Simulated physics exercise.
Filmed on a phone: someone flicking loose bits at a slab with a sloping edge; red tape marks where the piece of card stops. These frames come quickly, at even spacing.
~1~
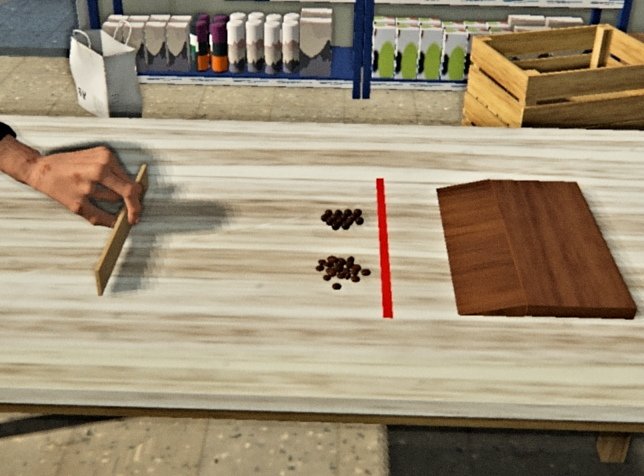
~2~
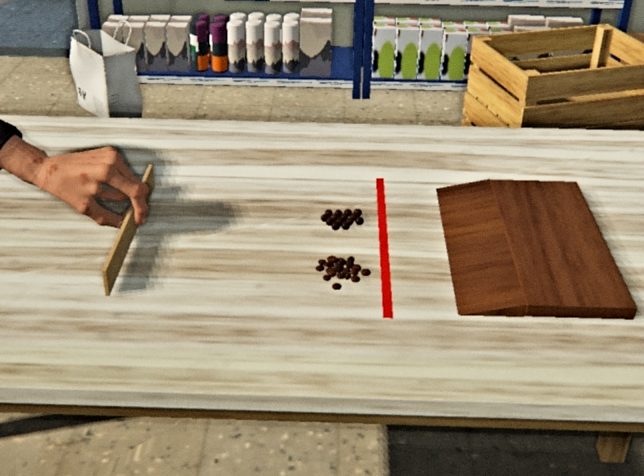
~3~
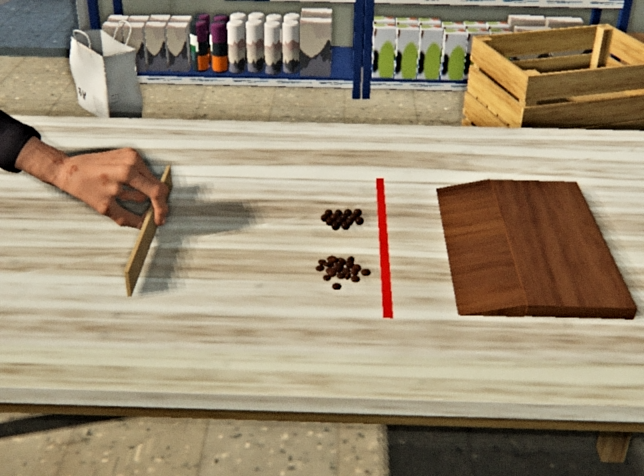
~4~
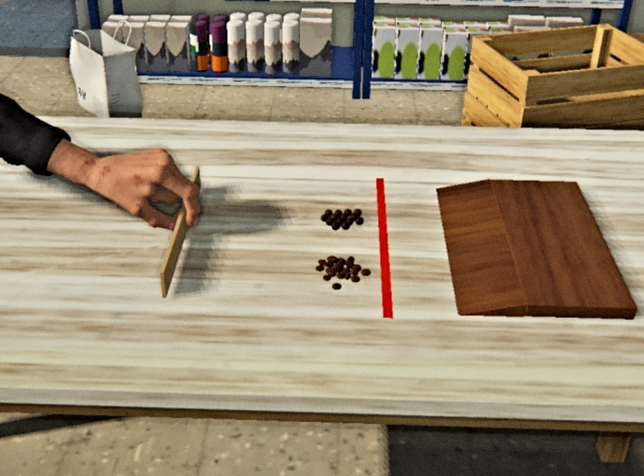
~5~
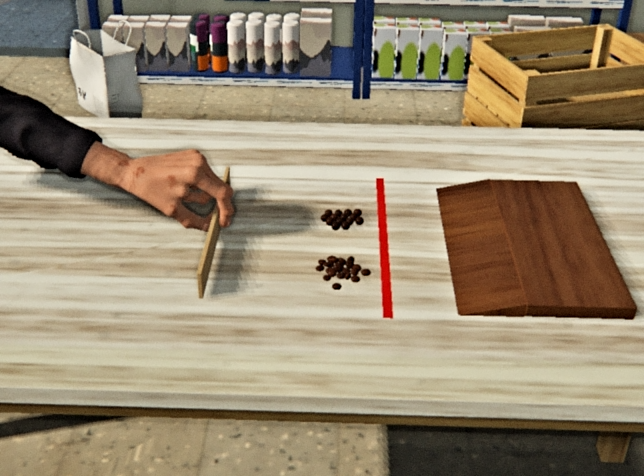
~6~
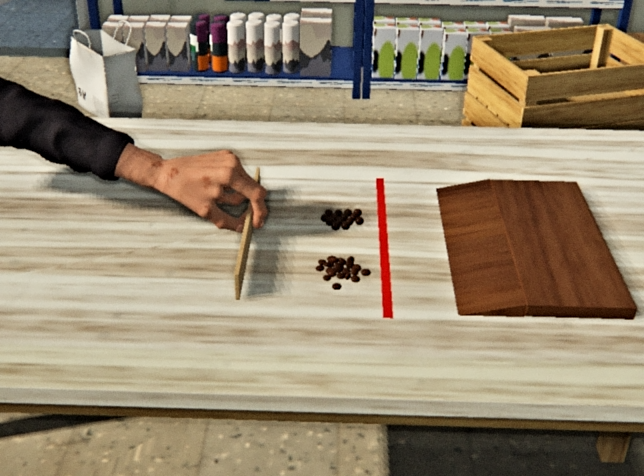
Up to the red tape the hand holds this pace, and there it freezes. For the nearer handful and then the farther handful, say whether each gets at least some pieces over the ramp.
Nearer handful: No, it stops below the top. Farther handful: Yes, some reach the top.
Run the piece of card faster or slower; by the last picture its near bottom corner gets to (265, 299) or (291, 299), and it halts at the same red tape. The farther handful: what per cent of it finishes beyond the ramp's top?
First 100 per cent, second 100 per cent.
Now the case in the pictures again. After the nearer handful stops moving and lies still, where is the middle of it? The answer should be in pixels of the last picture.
Close to (454, 275) in pixels.
Then, 0.14 s past the last view, piece of card still moving, near (329, 217); nearer handful all short of the ramp; farther handful all short of the ramp.
Then, 0.30 s past the last view, piece of card stopped at the red tape; nearer handful all short of the ramp; farther handful a small part on the ramp, most short of the ramp.
Then, 0.58 s past the last view, piece of card stopped at the red tape; nearer handful about half on the ramp, about half short of the ramp; farther handful most past the top, about a quarter on the ramp.
Finally, piece of card stopped at the red tape; nearer handful none past the top, about half on the ramp, about half short of the ramp; farther handful nearly all past the top, a small part short of the ramp.
